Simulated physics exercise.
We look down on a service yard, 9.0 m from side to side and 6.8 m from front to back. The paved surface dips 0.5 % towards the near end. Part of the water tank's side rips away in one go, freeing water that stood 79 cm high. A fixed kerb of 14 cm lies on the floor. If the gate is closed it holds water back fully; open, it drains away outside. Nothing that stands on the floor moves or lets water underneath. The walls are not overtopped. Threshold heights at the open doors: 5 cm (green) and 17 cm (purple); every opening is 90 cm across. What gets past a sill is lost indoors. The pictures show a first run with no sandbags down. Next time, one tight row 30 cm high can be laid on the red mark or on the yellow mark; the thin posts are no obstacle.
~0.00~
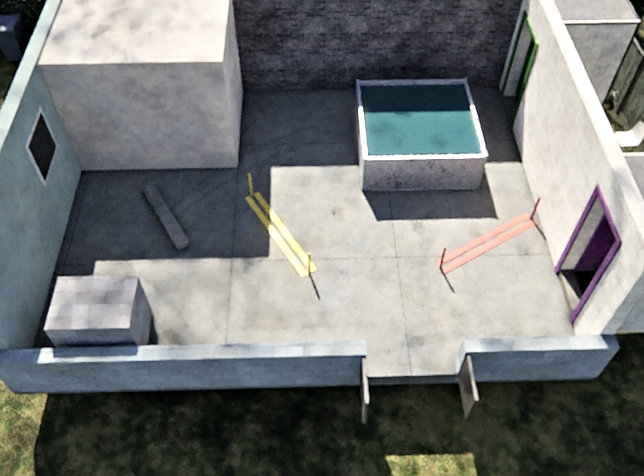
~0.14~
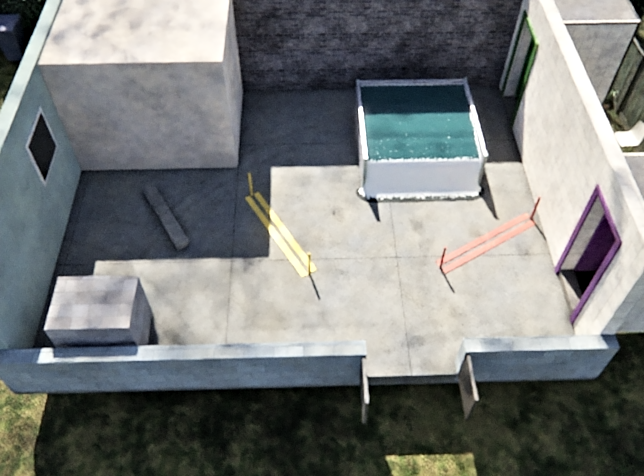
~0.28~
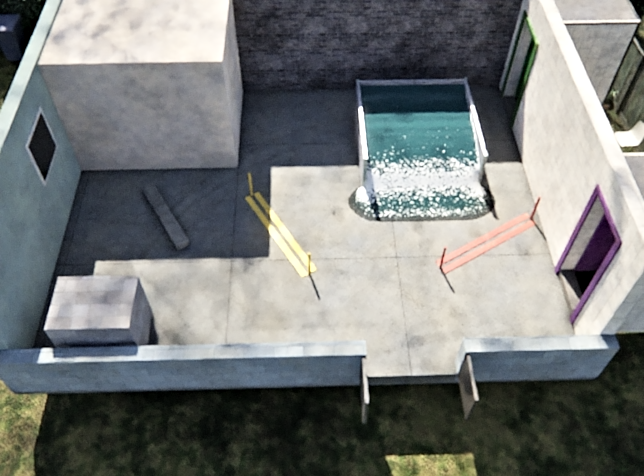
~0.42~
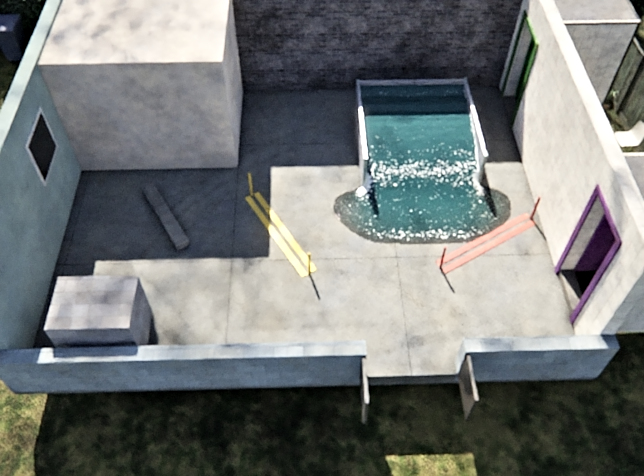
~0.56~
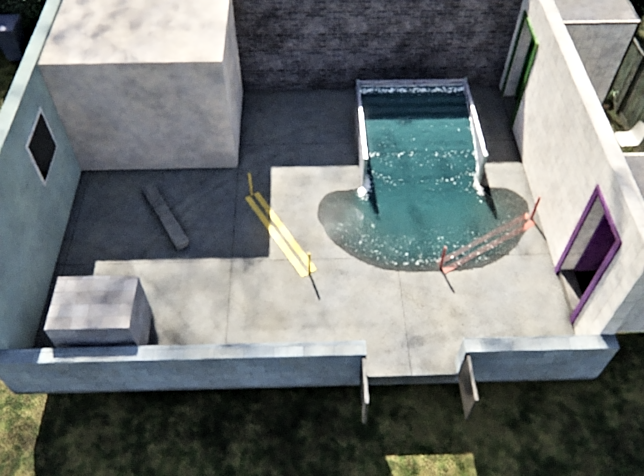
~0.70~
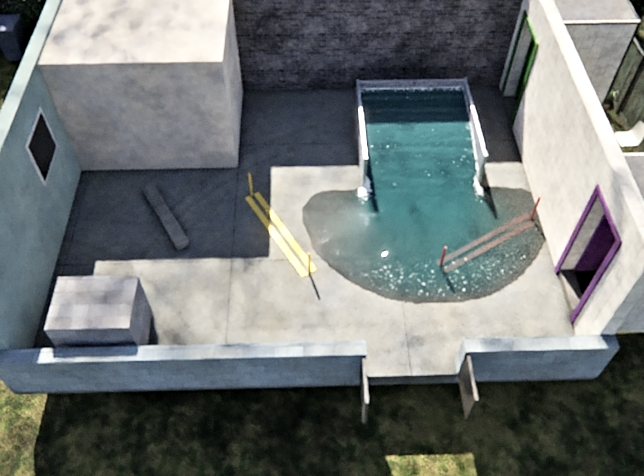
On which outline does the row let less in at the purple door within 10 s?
Lay them on the red one.
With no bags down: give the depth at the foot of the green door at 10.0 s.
Roughly 6.0 cm deep.
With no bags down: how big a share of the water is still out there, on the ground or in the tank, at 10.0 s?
Roughly 66 in a hundred.
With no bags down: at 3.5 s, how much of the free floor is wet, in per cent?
Near 45 per cent is wet.
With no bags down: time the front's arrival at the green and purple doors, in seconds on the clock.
Green 5.5 s, purple 1.0 s.
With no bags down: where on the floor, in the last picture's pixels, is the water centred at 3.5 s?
Around (411, 261).
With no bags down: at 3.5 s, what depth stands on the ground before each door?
Depths in cm: Green 0, purple 26.
After 1.4 s water covers 35 % of the floor and is deepest (38 cm) near (474, 360) in the run without bags; in at the purple door, 0 L with no bags, 0 L with the row on red, 0 L on yellow.
After 2.2 s water covers 40 % of the floor and is deepest (52 cm) near (573, 357) in the run without bags; in at the purple door, 0 L with no bags, 0 L with the row on red, 0 L on yellow.
After 3.5 s water covers 45 % of the floor and is deepest (28 cm) near (375, 362) in the run without bags; in at the purple door, 45 L with no bags, 0 L with the row on red, 54 L on yellow.
After 6.0 s water covers 70 % of the floor and is deepest (20 cm) near (153, 358) in the run without bags; in at the purple door, 62 L with no bags, 0 L with the row on red, 66 L on yellow.
After 10.0 s water covers 90 % of the floor and is deepest (12 cm) near (64, 238) in the run without bags; in at the purple door, 62 L with no bags, 0 L with the row on red, 66 L on yellow.
